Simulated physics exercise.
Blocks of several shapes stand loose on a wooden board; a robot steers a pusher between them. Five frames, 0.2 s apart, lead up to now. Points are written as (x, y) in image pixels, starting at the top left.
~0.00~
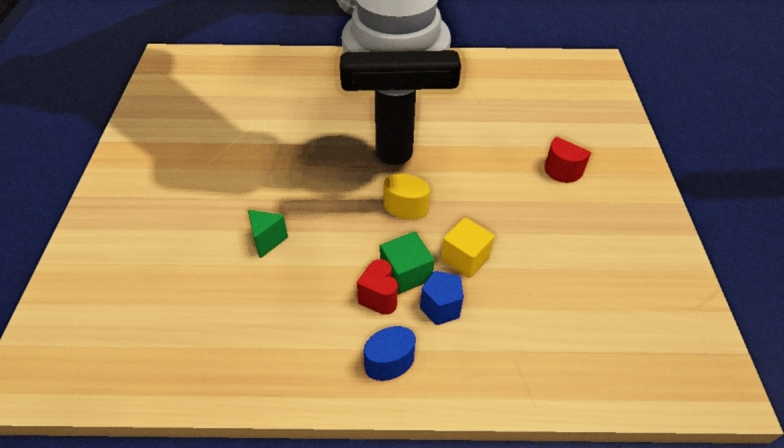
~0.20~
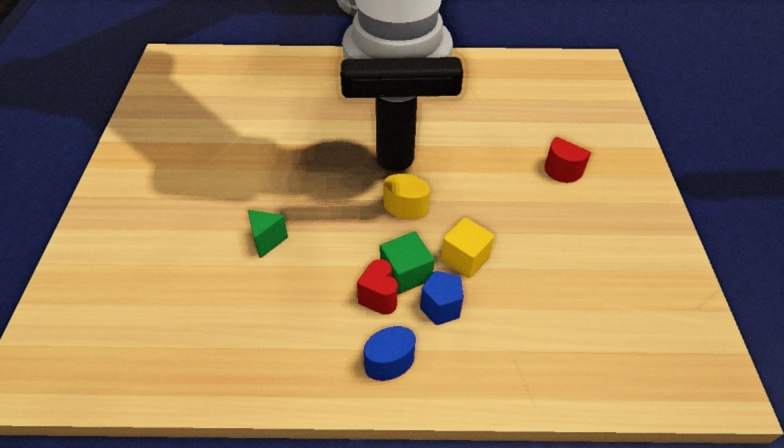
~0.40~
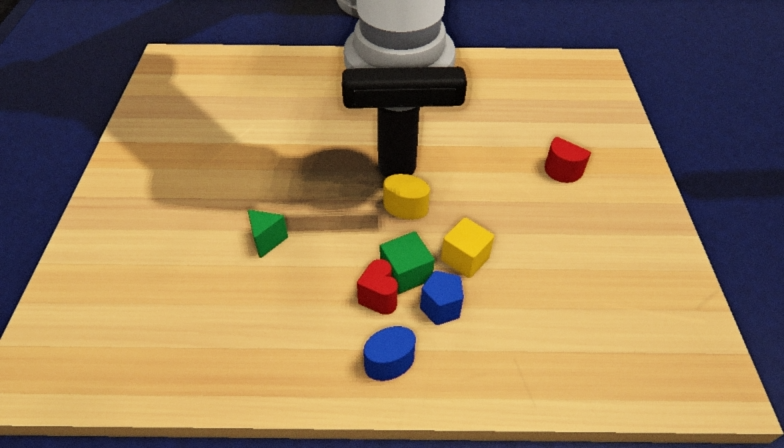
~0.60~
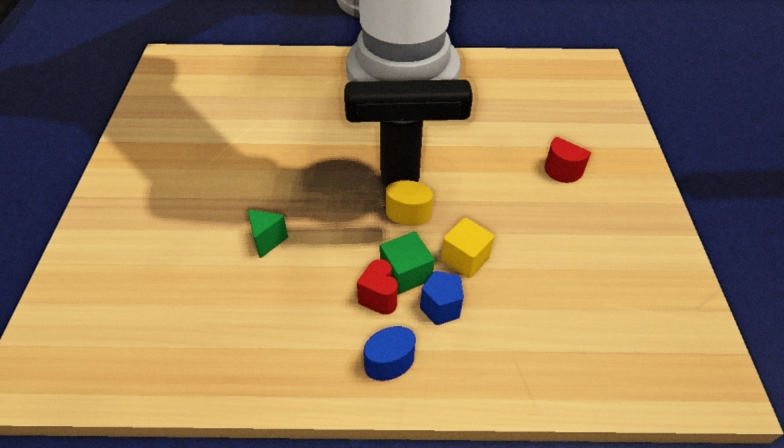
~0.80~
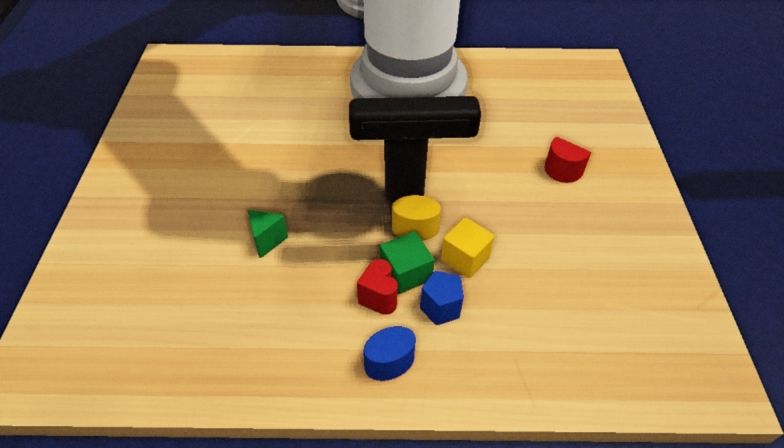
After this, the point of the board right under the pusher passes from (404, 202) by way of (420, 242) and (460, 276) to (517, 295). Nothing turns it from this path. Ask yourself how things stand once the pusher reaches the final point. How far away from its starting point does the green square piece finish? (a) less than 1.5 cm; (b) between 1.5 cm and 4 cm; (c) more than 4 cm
The one that fits is b, between 1.5 cm and 4 cm.
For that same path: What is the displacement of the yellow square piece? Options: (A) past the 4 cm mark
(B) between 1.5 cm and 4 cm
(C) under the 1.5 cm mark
The correct letter is A.
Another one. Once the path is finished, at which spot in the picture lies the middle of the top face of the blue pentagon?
It will likely be found at (458, 315).
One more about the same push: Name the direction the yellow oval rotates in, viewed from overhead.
Its rotation is clockwise.
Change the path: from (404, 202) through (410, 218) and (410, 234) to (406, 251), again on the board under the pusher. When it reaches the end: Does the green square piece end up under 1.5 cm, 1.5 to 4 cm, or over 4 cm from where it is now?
Between 1.5 and 4 cm.
What follows on the original path. One third of the way, pusher (421, 236); green square piece (414, 275), turned 65° clockwise; yellow oval (446, 248), turned 35° anticlockwise; blue pentagon (450, 296); yellow square piece (489, 246), turned 35° anticlockwise.
Two thirds of the way, pusher (461, 269); green square piece (414, 280), turned 80° clockwise; yellow oval (484, 287), turned 15° anticlockwise; blue pentagon (457, 313), turned 15° clockwise; yellow square piece (512, 254), turned 75° anticlockwise.
At the end, pusher (519, 288); green square piece (414, 280), turned 80° clockwise; yellow oval (503, 305), turned 20° clockwise; blue pentagon (458, 315), turned 20° clockwise; yellow square piece (550, 250), turned 90° anticlockwise.
